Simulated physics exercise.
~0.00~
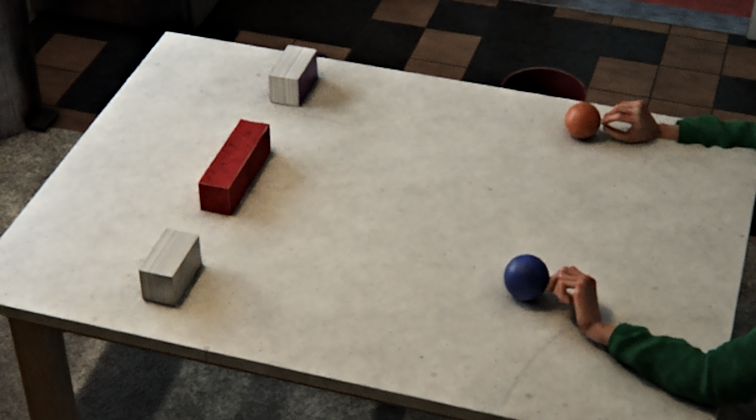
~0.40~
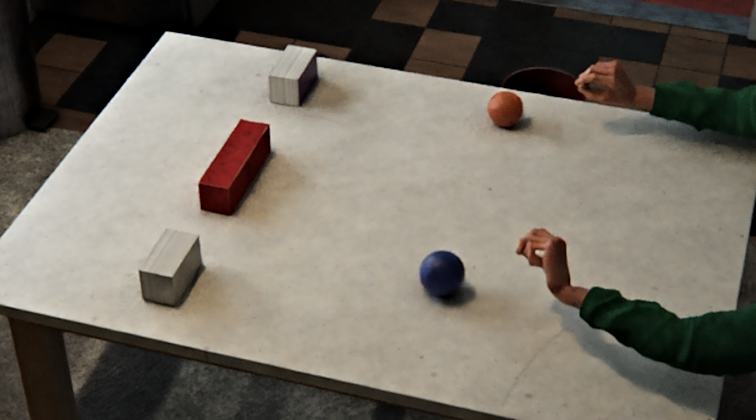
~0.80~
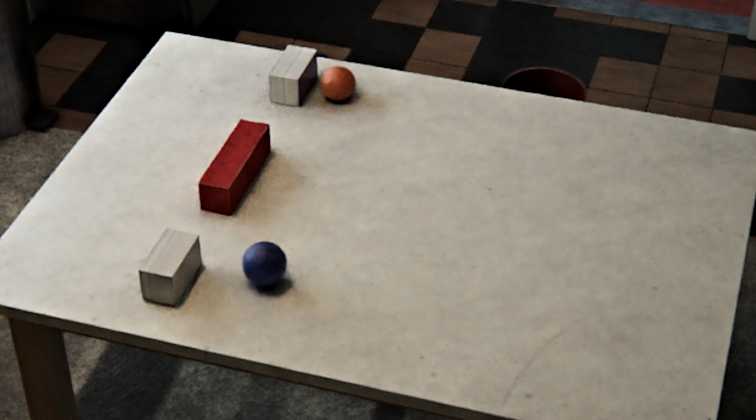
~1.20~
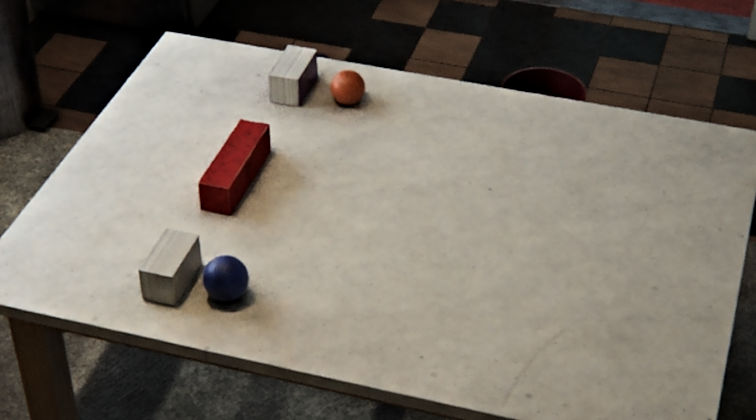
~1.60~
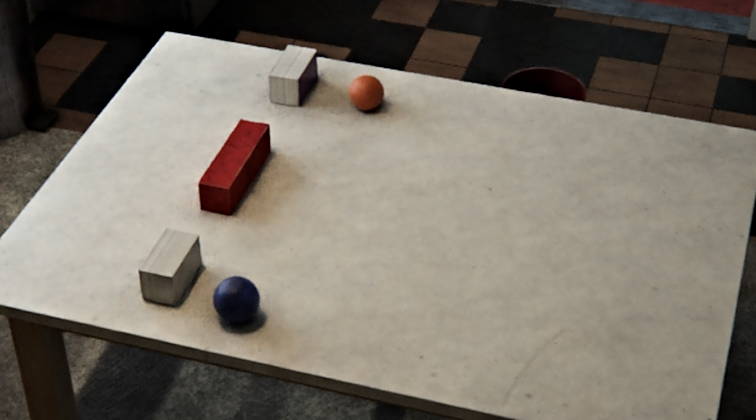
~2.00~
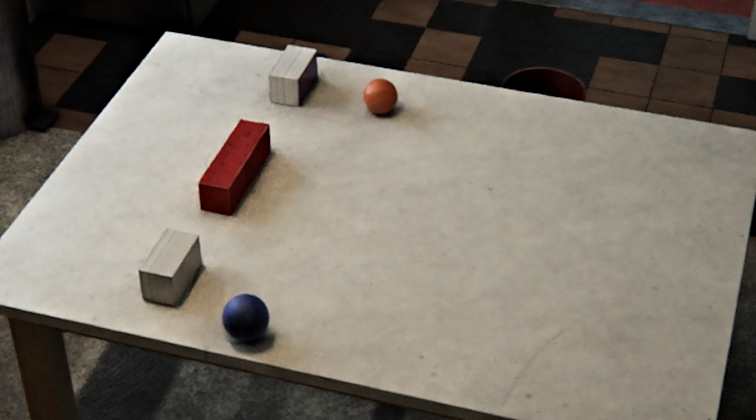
In the video, two hands release a blue ball and an orange ball, which roll left across a table toward two pale blocks and a red one; each ball bounces off a pale block and drifts back right, the blue one nearing the table's front edge.
